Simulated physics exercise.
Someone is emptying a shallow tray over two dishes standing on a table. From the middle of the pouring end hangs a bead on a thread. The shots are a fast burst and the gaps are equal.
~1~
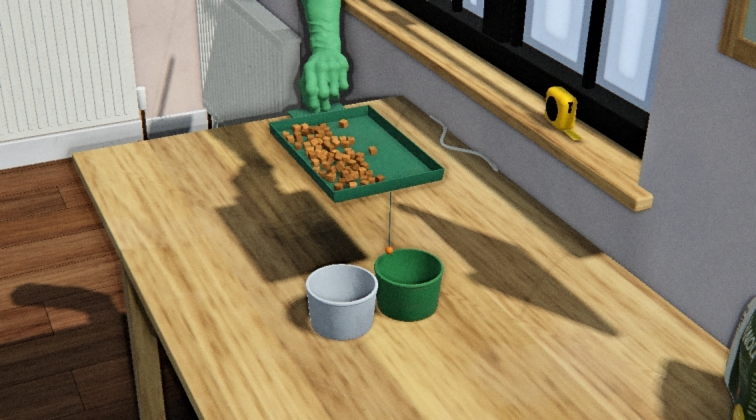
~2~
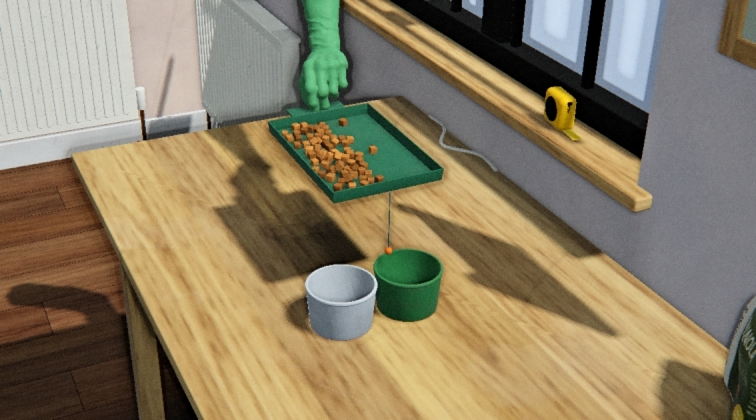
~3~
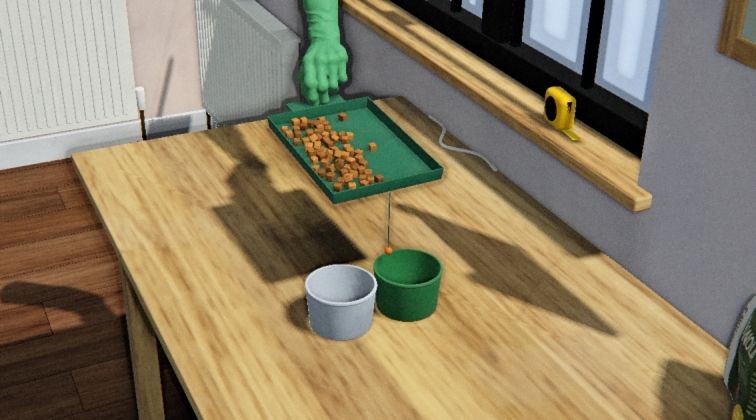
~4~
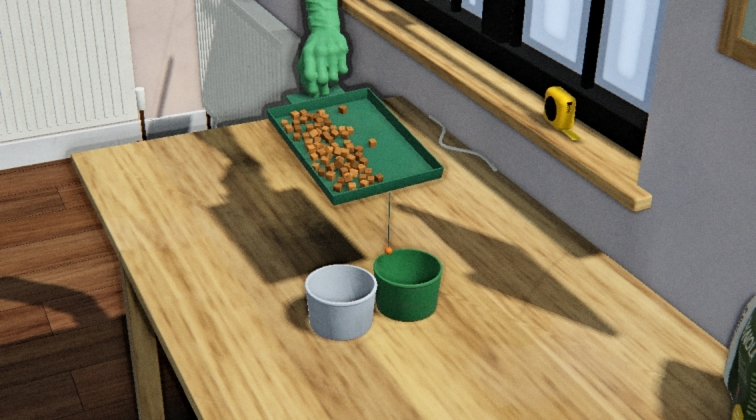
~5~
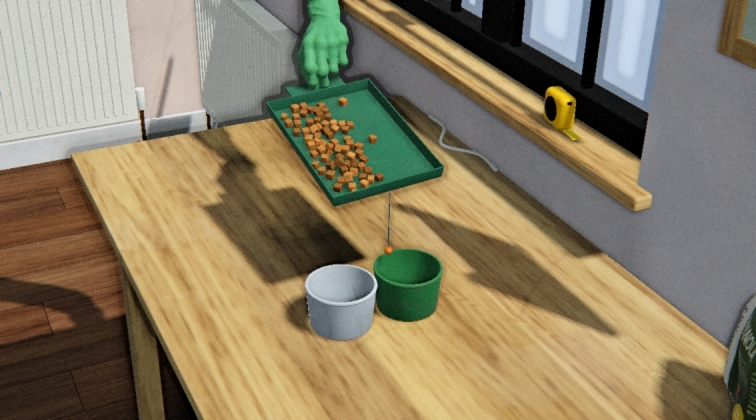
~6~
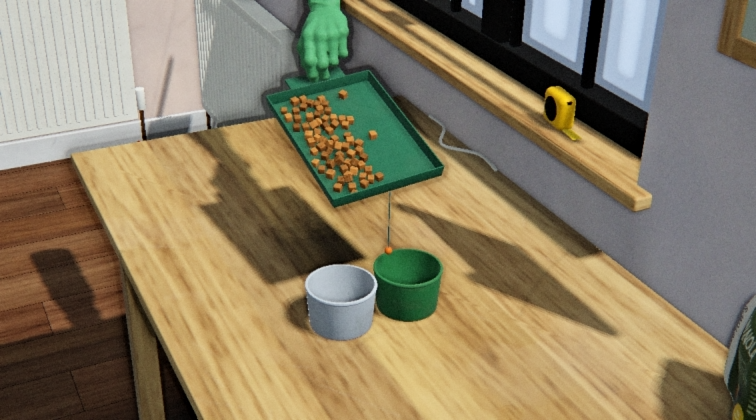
At first, a green hand holds a shallow green tray of small brown cubes nearly level above a wooden table, with a pale dish and a green dish below. Then the hand gradually raises the far end, and the pouring end slants slightly lower at its left corner, while the cubes barely shift.
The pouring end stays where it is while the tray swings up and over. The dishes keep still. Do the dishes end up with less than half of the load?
No, they get over half.
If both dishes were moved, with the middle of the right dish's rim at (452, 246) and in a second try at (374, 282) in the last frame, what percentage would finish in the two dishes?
In turn 0 and 80 in a hundred.
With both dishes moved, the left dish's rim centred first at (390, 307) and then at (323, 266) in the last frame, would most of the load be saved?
Placing 1: A minority of it. Placing 2: A minority of it.
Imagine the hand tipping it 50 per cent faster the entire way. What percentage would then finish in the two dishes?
Near 80 in a hundred.
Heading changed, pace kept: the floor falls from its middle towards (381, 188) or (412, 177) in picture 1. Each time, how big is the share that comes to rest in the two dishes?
Near 50 % and 40 %.
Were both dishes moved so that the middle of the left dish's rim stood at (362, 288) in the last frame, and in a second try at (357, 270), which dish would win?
At place one the left of the pair; at place two the left of the pair.
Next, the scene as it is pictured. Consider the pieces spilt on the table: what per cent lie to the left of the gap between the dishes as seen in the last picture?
Left fraction: Around 50 per cent.
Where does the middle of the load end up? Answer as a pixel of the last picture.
I'd put the middle somewhere around (346, 319).
Just after the last frame, tray tipped steeply; every one on the tray.
A moment on, tray tipped right over; almost all on the tray; just a few outside both.
Further on, tray tipped past a quarter turn; roughly two thirds in the left dish; about a tenth in the right dish; roughly a third outside both; just a few in the air.
When it is over, tray tipped past a quarter turn; roughly two thirds in the left dish; about a tenth in the right dish; roughly a third outside both; just a few in the air.
